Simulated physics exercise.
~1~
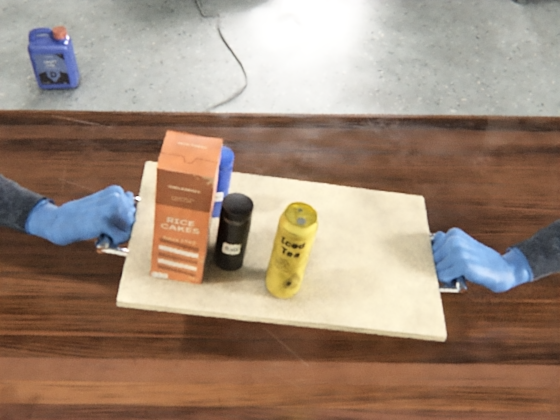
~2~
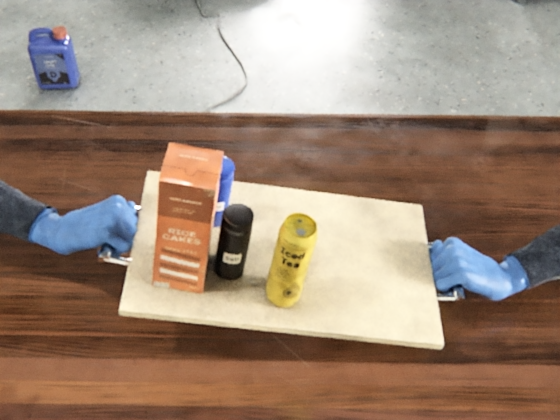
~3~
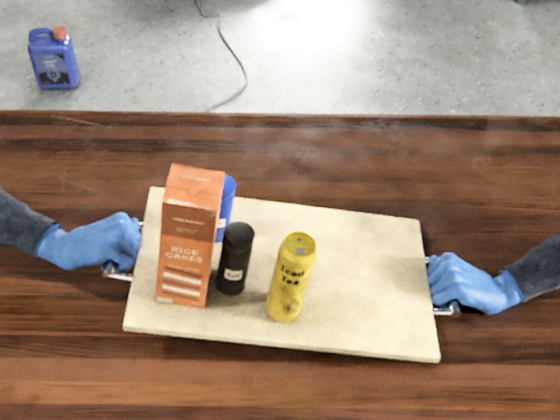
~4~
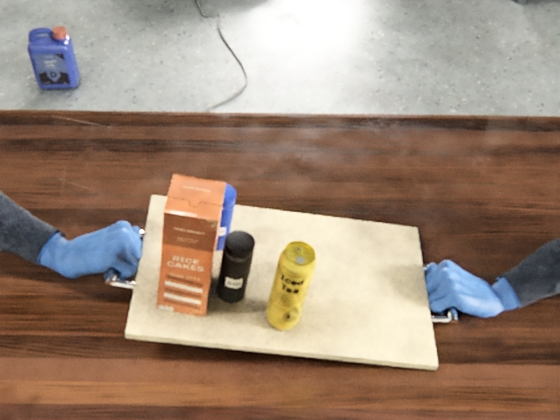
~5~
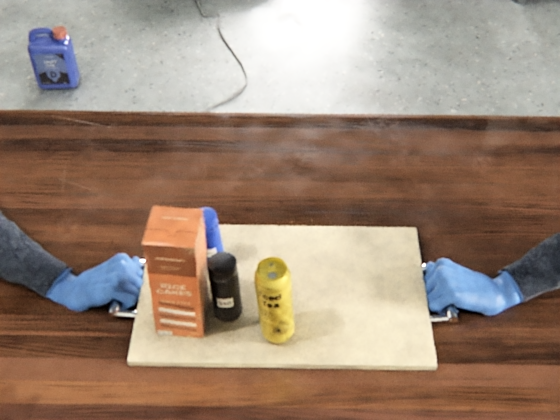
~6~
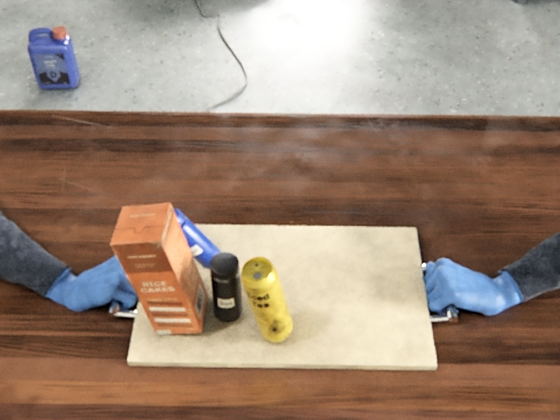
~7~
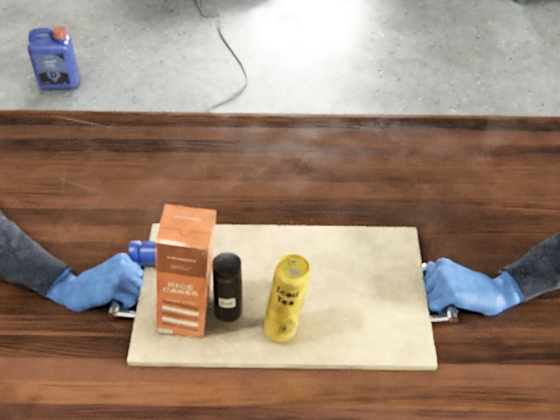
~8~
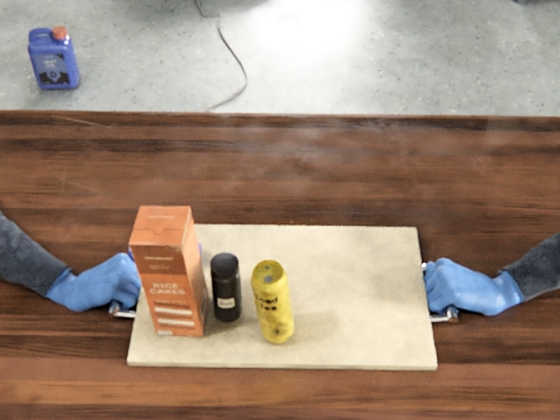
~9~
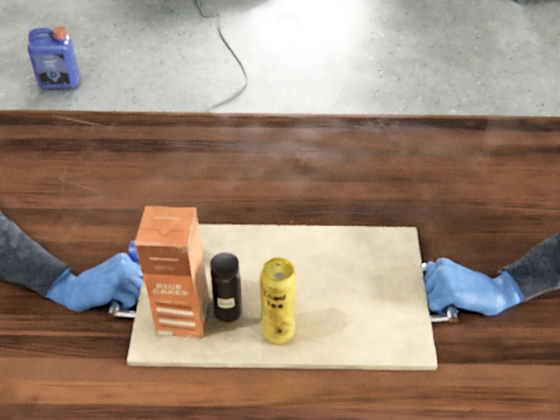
In this clip, two gloved hands lower a plain tray holding an orange carton, a black shaker, a yellow can and a blue shaker onto a wooden table; the carton and can rock but stay upright, while the blue shaker topples and ends on its side behind the carton.
